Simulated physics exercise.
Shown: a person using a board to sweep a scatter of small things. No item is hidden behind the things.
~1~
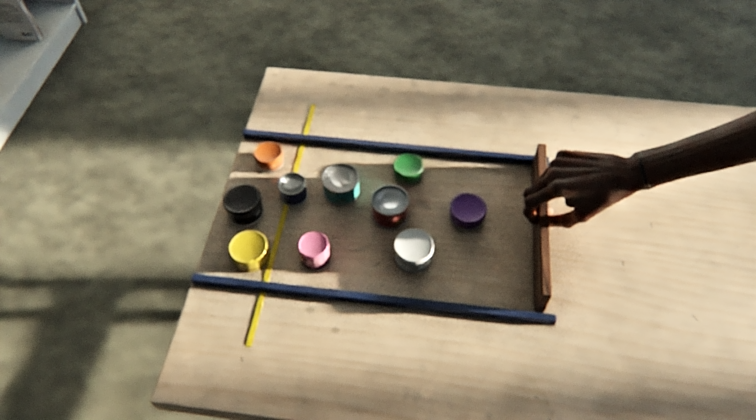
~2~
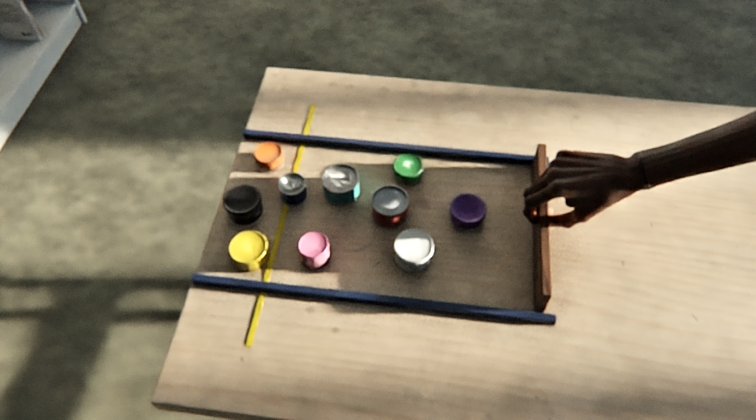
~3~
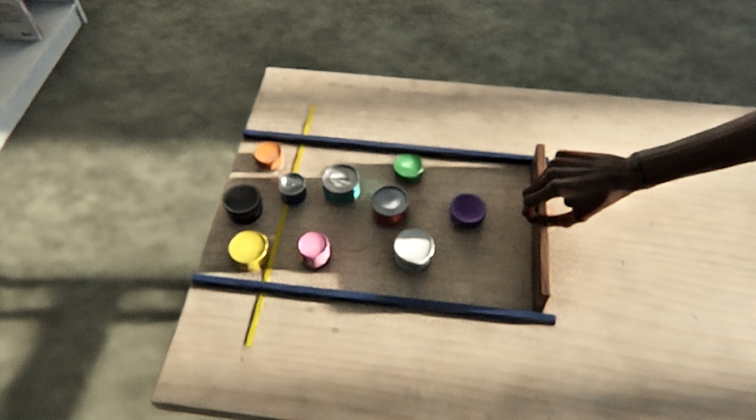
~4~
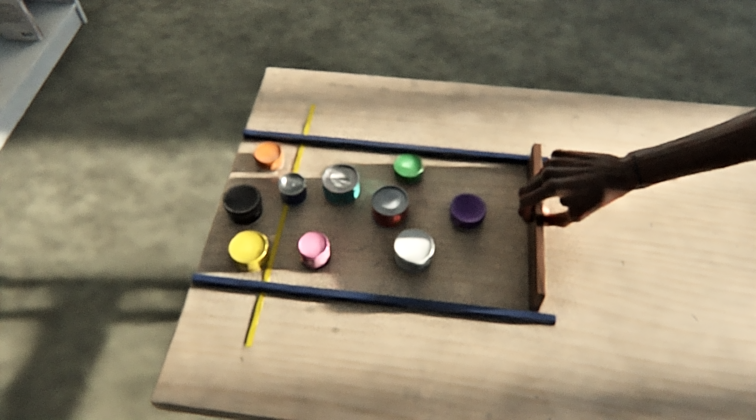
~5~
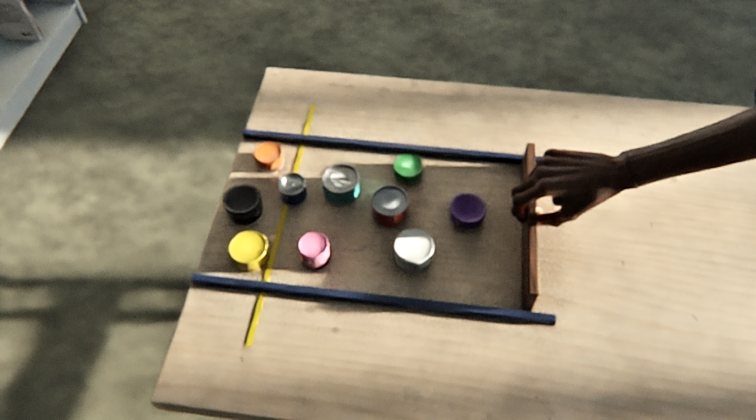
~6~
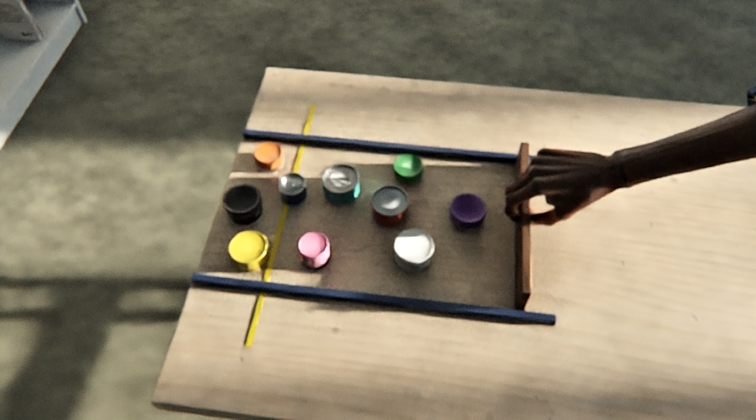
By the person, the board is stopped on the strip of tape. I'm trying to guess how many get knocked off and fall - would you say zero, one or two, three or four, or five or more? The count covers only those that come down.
The push will most likely drop a single piece or two.
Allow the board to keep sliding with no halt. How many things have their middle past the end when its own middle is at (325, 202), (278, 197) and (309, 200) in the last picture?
Going through the three places, I get 0, 1 and 0.
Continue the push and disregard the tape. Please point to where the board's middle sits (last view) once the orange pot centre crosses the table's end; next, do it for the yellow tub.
(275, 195) and (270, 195), roughly.
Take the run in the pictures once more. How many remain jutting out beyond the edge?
That comes to 2 of them.
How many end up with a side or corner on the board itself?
That would be 3 of them.
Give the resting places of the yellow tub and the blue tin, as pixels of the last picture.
One ends up near (206, 257) and the other near (241, 187).
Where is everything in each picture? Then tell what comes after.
The first picture shows black pot (244, 205); orange pot (269, 157); yellow tub (250, 252); board (541, 224); tape (286, 209).
The second picture shows orange pot (269, 157); green tin (408, 169).
The third picture shows yellow tub (250, 252); red pot (390, 207).
The fourth picture shows black pot (244, 205); purple tin (467, 212).
The fifth picture shows orange pot (269, 157); pink tub (315, 251).
The sixth picture shows black pot (244, 205); orange pot (269, 157); yellow tub (250, 252); board (523, 222); tape (286, 209).
Soon after, none off yet; black pot at rest near (244, 205); orange pot at rest near (269, 157); yellow tub at rest near (250, 252).
In the end, the number that fall off is one or two; gone, black pot.
